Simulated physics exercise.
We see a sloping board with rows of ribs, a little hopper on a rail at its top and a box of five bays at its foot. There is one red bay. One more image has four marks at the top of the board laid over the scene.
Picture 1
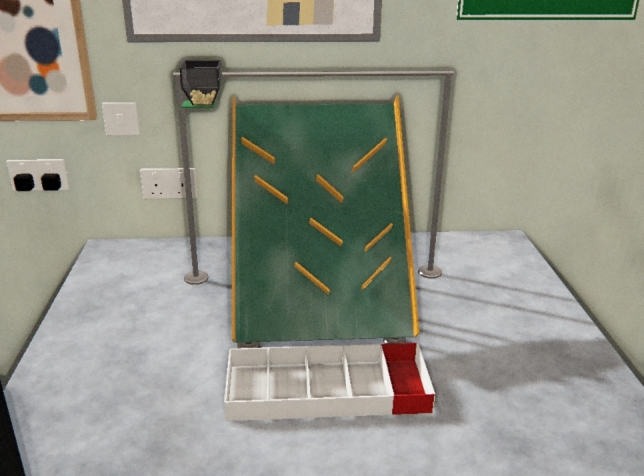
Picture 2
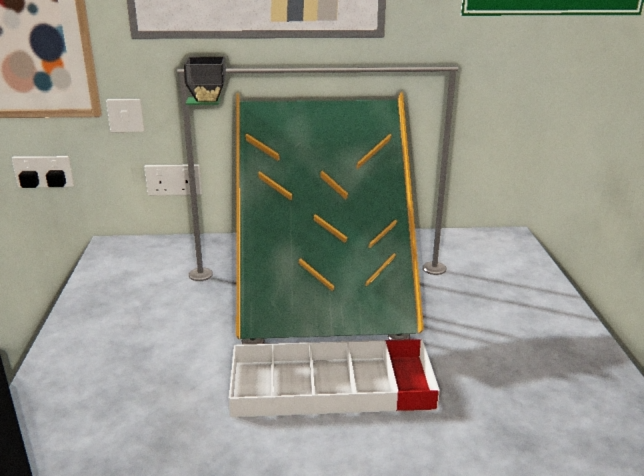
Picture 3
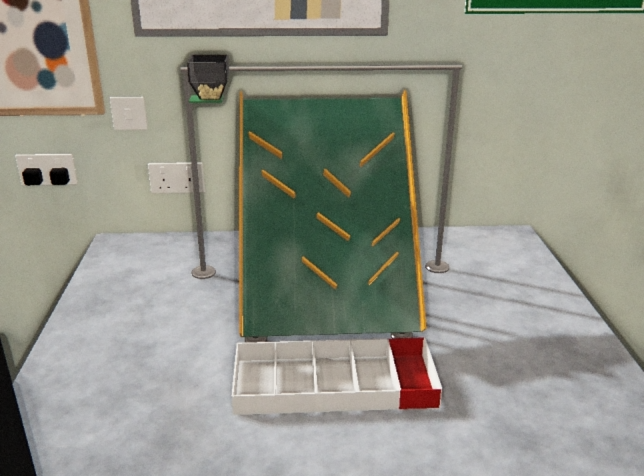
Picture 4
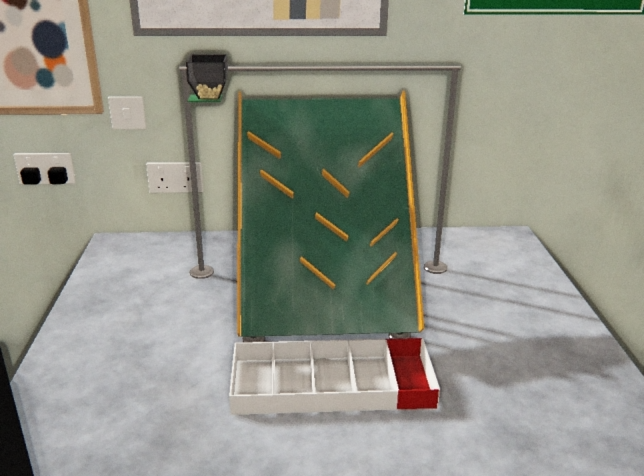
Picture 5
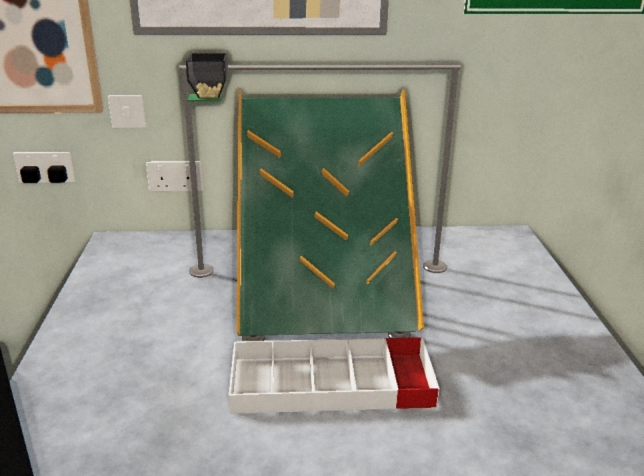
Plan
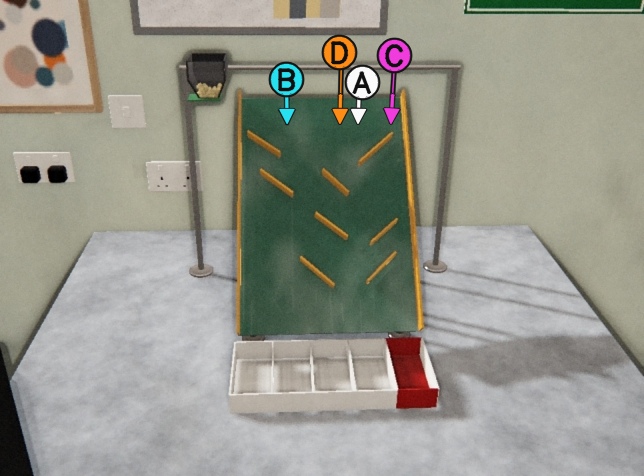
A green sloping board with slanted orange ribs stood on a table above a white box with one red bay, while a small dark hopper sat at the rail's left; only the view shifted slightly.
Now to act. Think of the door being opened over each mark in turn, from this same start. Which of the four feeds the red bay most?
I would pick mark C.
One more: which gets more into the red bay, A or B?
That is mark B.
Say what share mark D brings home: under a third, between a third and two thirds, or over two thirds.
Mark D gives under a third.
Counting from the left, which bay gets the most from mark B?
The fourth.
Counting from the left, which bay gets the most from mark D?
The third.
On the marked copy, mark A meets the board at (358, 118); mark B meets the board at (287, 118); mark C meets the board at (391, 118); mark D meets the board at (340, 118).
Choosing A, a stray few in the red bay, nearly all in other bays, a stray few outside the box.
Choosing B, a small part in the red bay, most in other bays, a stray few outside the box.
Choosing C, about a third in the red bay, about half in other bays, a small part outside the box.
Choosing D, a stray few in the red bay, nearly all in other bays, a small part outside the box.
